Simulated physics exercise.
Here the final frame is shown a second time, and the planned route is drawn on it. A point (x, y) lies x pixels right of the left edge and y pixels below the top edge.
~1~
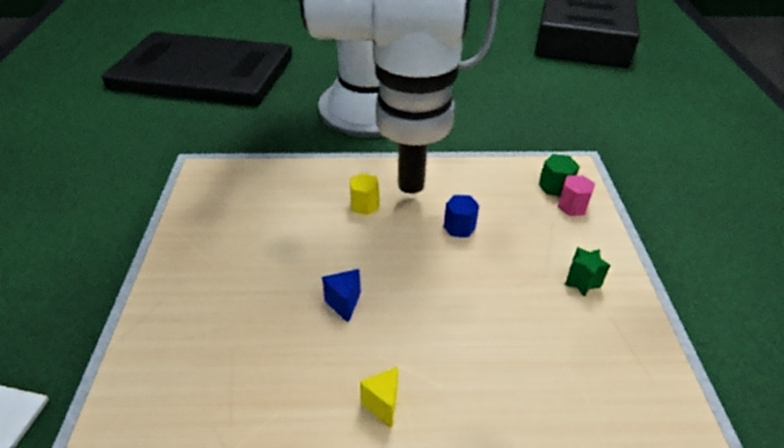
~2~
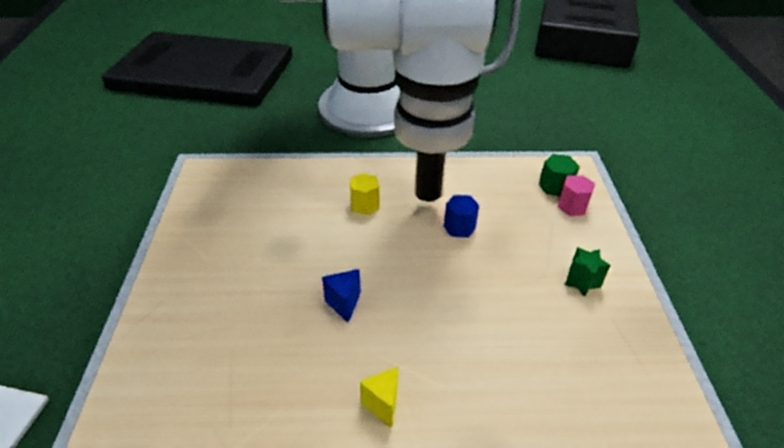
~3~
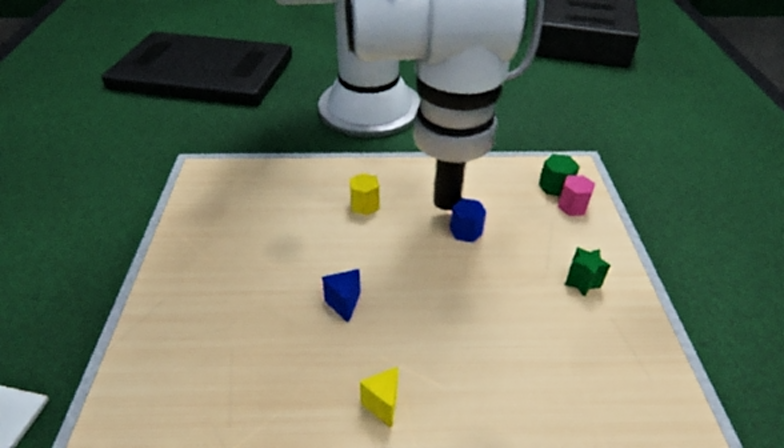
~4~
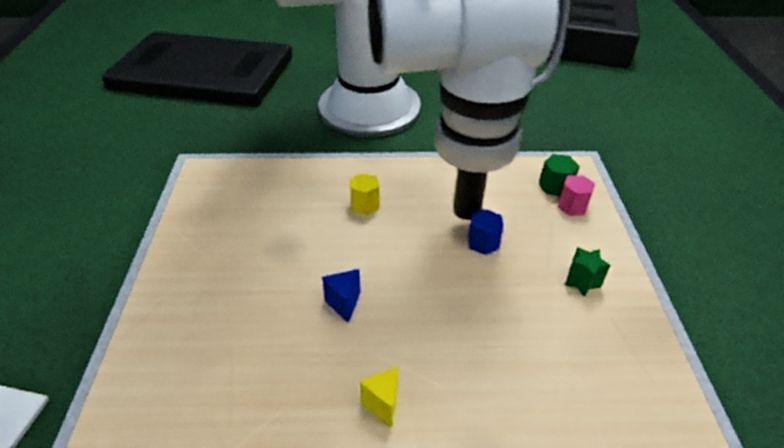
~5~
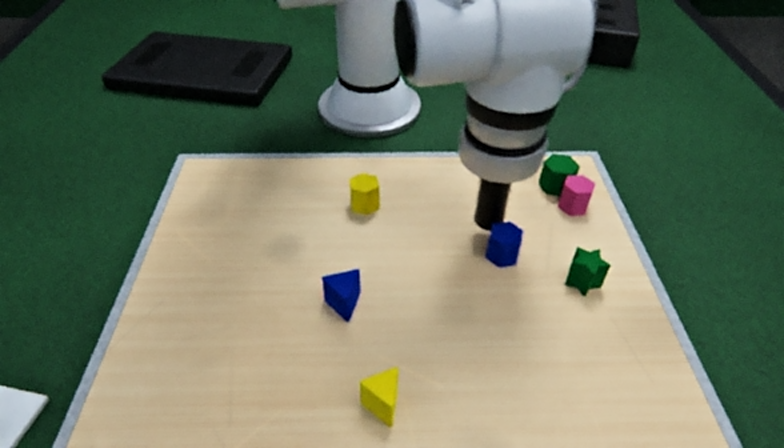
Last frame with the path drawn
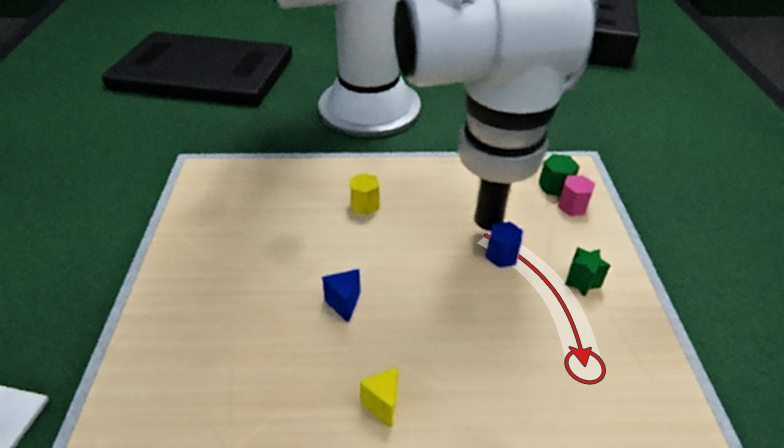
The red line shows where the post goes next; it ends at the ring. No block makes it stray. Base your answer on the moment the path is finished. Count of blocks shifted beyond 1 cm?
Once the path ends, one block will have shifted.
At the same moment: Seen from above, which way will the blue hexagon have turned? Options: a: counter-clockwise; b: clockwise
Choice b: Clockwise.
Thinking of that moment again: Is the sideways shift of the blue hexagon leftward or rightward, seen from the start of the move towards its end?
It is pushed towards the right-hand side.
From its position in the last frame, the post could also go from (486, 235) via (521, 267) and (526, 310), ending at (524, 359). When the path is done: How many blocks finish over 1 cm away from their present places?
I think only one will be displaced.
The drawn path runs from (486, 235) through (531, 266) and (566, 310) to (585, 366).
The first path, step by step. One third of the way, post at (536, 252); blue hexagon at (540, 268), turned 30° clockwise.
Two thirds of the way, post at (572, 296); blue hexagon at (545, 297), turned 85° clockwise; green star-shaped block at (594, 261), turned 15° anticlockwise.
At the end, post at (592, 352); blue hexagon at (544, 299), turned 95° clockwise; green star-shaped block at (594, 261), turned 15° anticlockwise.
